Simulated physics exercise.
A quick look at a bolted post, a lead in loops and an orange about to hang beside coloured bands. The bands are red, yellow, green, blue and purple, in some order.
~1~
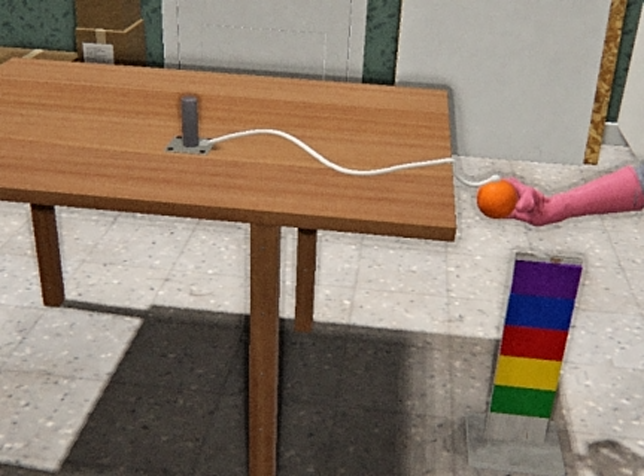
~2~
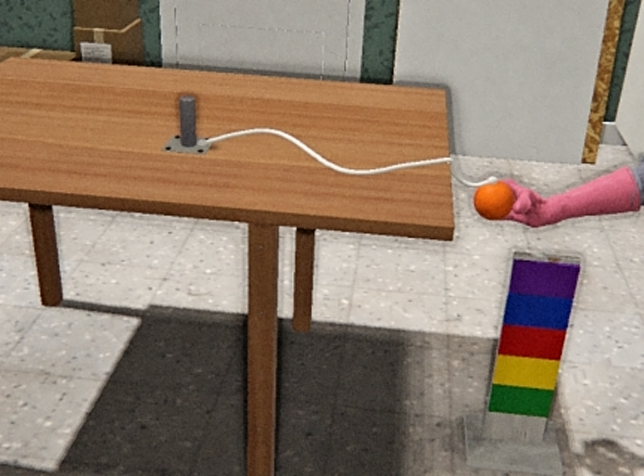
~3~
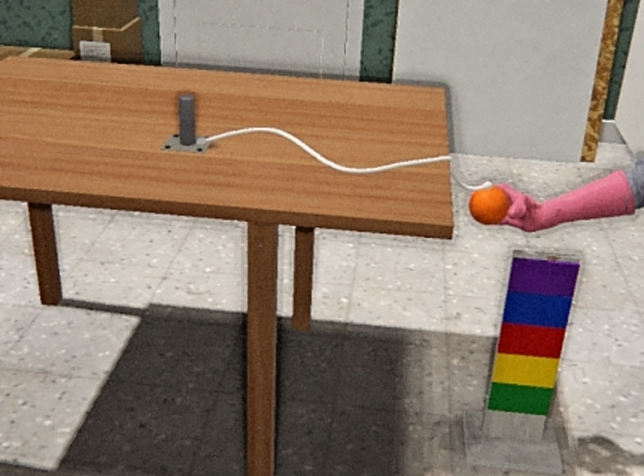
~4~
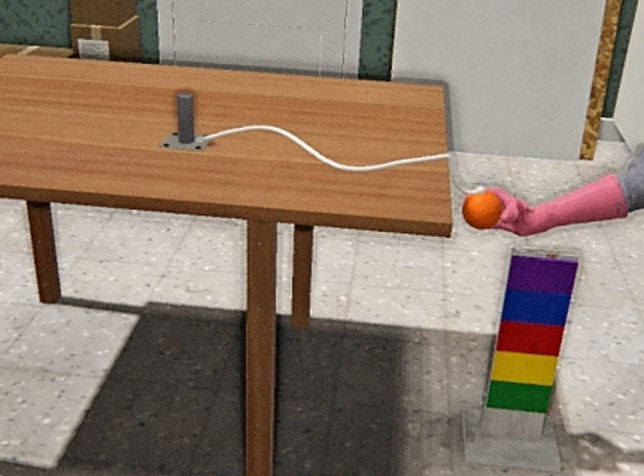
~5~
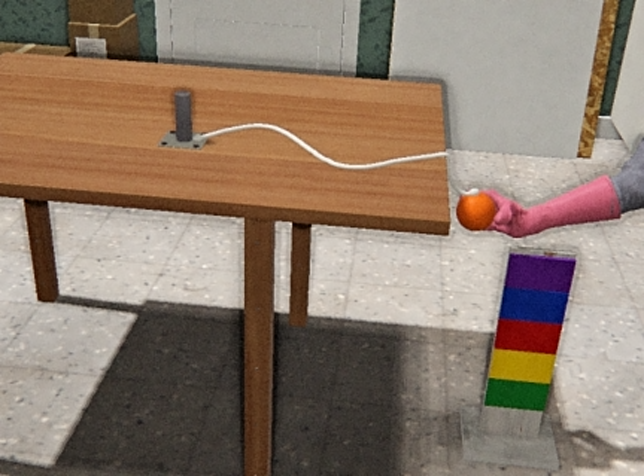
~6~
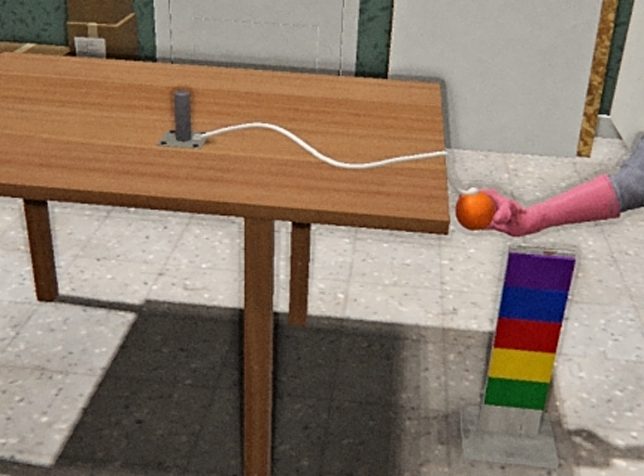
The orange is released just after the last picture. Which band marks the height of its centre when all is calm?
Its centre hangs level with the blue band.
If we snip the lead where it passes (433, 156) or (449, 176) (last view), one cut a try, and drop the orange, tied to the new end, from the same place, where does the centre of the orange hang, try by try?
In that order: (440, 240) and (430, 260).
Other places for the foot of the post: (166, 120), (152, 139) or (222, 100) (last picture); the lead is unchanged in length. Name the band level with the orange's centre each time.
Try by try: Purple; purple; blue.
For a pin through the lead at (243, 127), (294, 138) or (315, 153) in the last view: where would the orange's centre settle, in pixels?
Near (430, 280), (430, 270) and (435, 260).
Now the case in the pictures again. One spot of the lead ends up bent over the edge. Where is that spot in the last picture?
Near (379, 165).
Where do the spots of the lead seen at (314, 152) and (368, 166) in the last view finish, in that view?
Near (366, 150) and (435, 154).
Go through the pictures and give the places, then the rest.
In the first frame, orange (497, 199); purple (546, 281); blue (540, 313); red (534, 344); yellow (528, 374); green (523, 403).
In the second frame, orange (494, 201); lead through (228, 137) (285, 136) (319, 158) (378, 172) (437, 162).
In the third frame, orange (489, 205).
In the fourth frame, orange (482, 210); lead through (225, 134) (283, 133) (317, 155) (376, 168) (435, 158).
In the fifth frame, orange (476, 212).
In the sixth frame, orange (475, 211); lead through (222, 131) (280, 130) (314, 152) (374, 166) (433, 156).
Soon after, orange near (421, 293); level with blue.
Then, orange near (443, 293); level with blue.
At rest, orange near (433, 295); level with blue. Its middle rests at the blue band.
